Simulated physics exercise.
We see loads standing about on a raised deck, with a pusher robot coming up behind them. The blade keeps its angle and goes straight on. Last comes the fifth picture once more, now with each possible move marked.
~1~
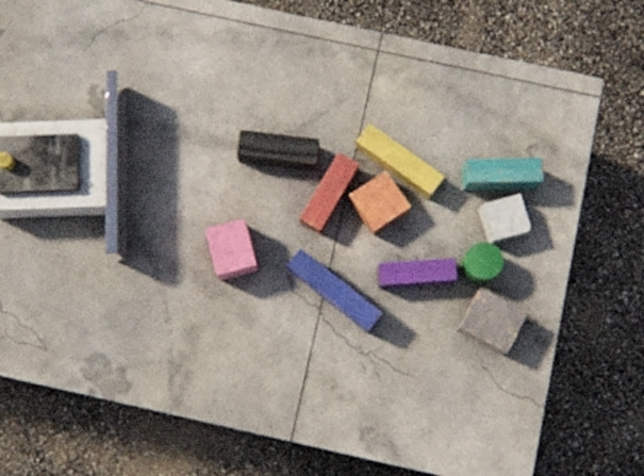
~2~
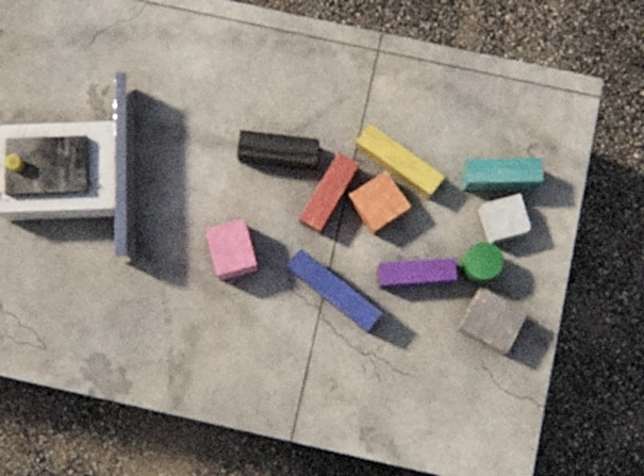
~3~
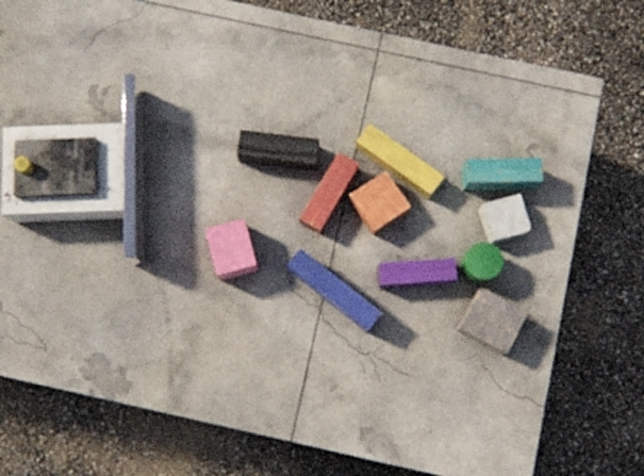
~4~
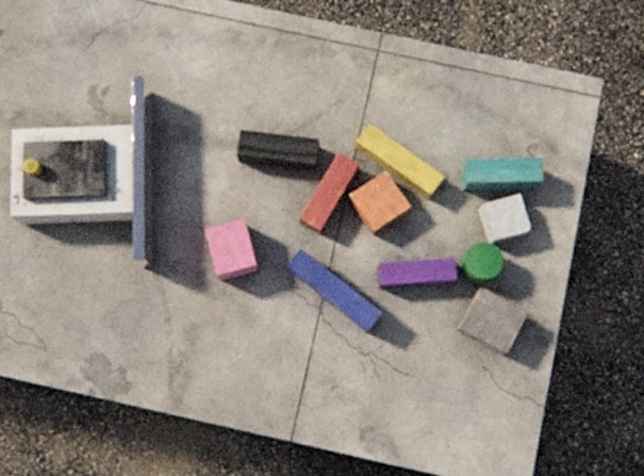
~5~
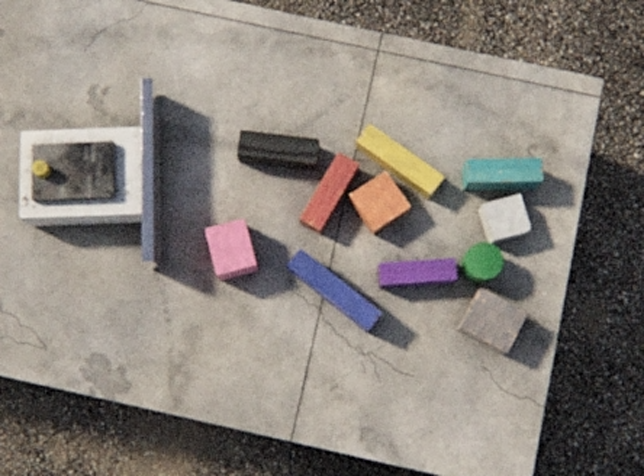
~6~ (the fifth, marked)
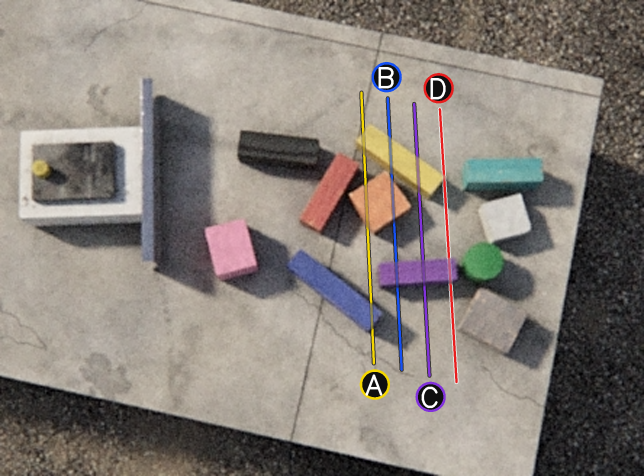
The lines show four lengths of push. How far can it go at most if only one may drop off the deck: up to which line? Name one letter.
It can go as far as D.
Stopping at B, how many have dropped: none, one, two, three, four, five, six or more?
By then, none.
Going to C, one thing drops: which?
It is the green canister.
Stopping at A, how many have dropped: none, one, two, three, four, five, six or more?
By then, none.
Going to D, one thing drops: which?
It is the green canister.
On the marked copy, A at (368, 225); B at (395, 230); C at (422, 236); D at (448, 242).
Taking D. A third of the way, robot (187, 194); black stick (300, 149); blue bar (345, 292).
Two thirds of the way, robot (294, 217); green canister (525, 260); purple stick (470, 281).
When it is over, robot (381, 236); green canister over the edge; grey crate (545, 326); one fallen.
As for the rest, A is within the limit but short; B is within the limit but short; C is within the limit but short.
